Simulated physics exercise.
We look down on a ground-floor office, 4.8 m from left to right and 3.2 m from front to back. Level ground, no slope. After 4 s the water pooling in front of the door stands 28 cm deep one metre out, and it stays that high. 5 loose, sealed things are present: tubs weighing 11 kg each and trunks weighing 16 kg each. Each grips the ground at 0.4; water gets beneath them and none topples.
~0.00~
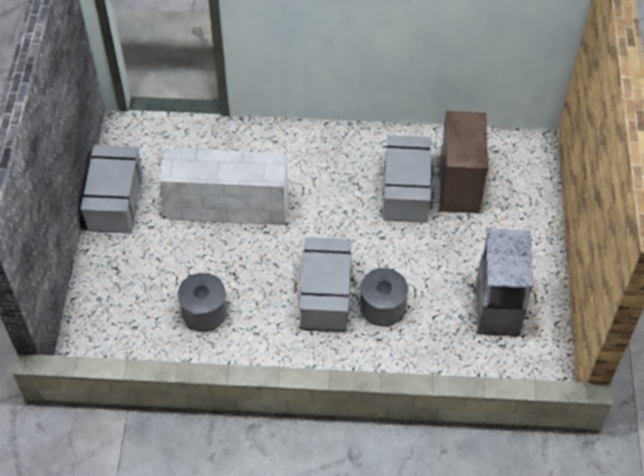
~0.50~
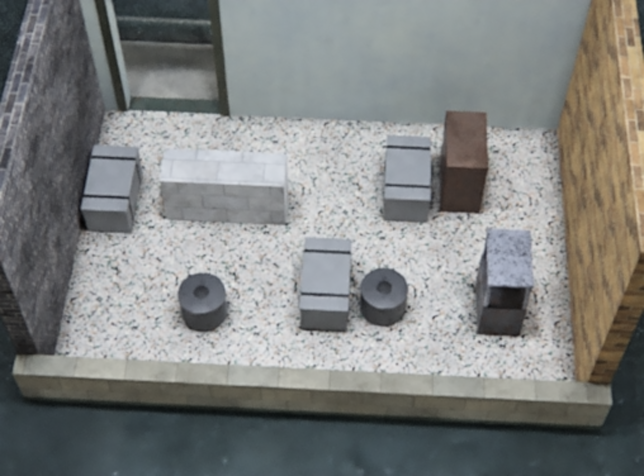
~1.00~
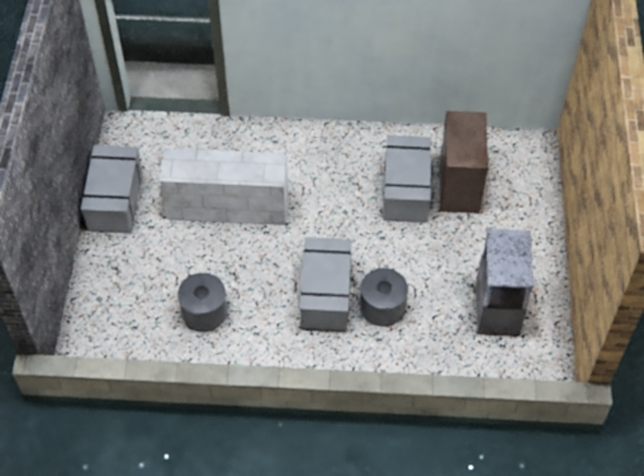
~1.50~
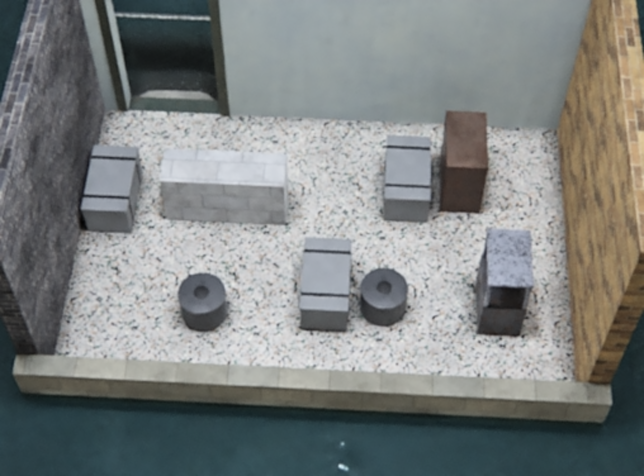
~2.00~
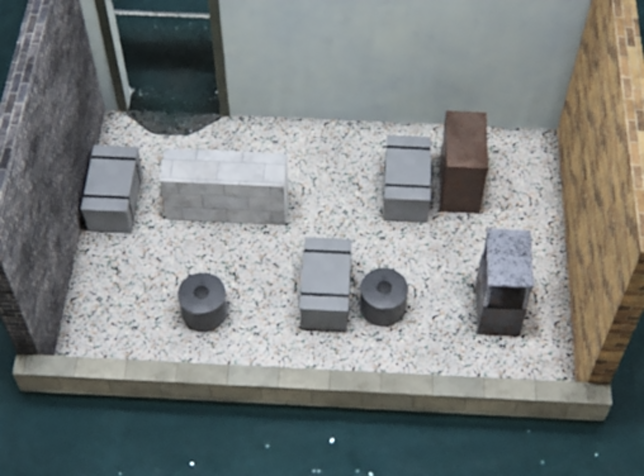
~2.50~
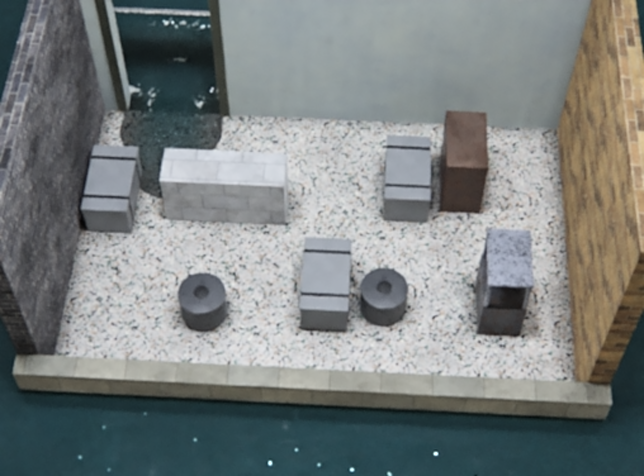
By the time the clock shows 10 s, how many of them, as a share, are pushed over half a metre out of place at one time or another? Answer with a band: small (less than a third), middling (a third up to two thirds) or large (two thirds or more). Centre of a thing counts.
Large.
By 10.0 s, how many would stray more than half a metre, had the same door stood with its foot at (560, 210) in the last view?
So the tally would be 4.
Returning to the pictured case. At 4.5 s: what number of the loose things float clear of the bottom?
That would be 0 of them.
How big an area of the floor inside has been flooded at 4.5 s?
Somewhere about 6.0 m2, give or take.
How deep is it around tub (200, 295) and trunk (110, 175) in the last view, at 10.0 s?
First roughly 6 cm, second roughly 11 cm.
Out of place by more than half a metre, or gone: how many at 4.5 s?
It comes to 1.
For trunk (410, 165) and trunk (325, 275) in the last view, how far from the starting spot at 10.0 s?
They've ended up 20 cm and 100 cm away, in that order.
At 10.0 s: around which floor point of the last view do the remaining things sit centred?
They average out to somewhere around (394, 251).
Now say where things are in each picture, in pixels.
The first picture shows a tub at (384, 288) rests on the ground; a tub at (202, 293), on the bottom; 0.0 m2 under water; 0 of 5 have shifted.
The second picture shows a tub at (384, 288) rests on the ground; a tub at (202, 293) rests on the ground; water covers 0.0 m2; 0 of 5 have shifted.
The third picture shows a tub at (384, 288) rests on the ground; a tub at (202, 293), on the bottom; 0.0 m2 under water; 0 of 5 have shifted.
The fourth picture shows a tub at (384, 288), on the bottom; a tub at (202, 293) rests on the ground; 0.0 m2 under water; 0 of 5 have shifted.
The fifth picture shows a tub at (384, 288), on the bottom; a tub at (202, 293) rests on the ground; 0.2 m2 under water; 0 of 5 have shifted.
The sixth picture shows a tub at (384, 288), on the bottom; a tub at (202, 293), on the bottom; 0.8 m2 under water; 0 of 5 have shifted.
After 3.5 s 0 of 5 are over 50 cm from their spots; 0 afloat.
After 4.5 s 1 of 5 are over 50 cm from their spots; 0 afloat.
After 7.0 s 2 of 5 are over 50 cm from their spots; 1 afloat.
After 10.0 s 4 of 5 are over 50 cm from their spots, and 4 have been at some point; 4 afloat.
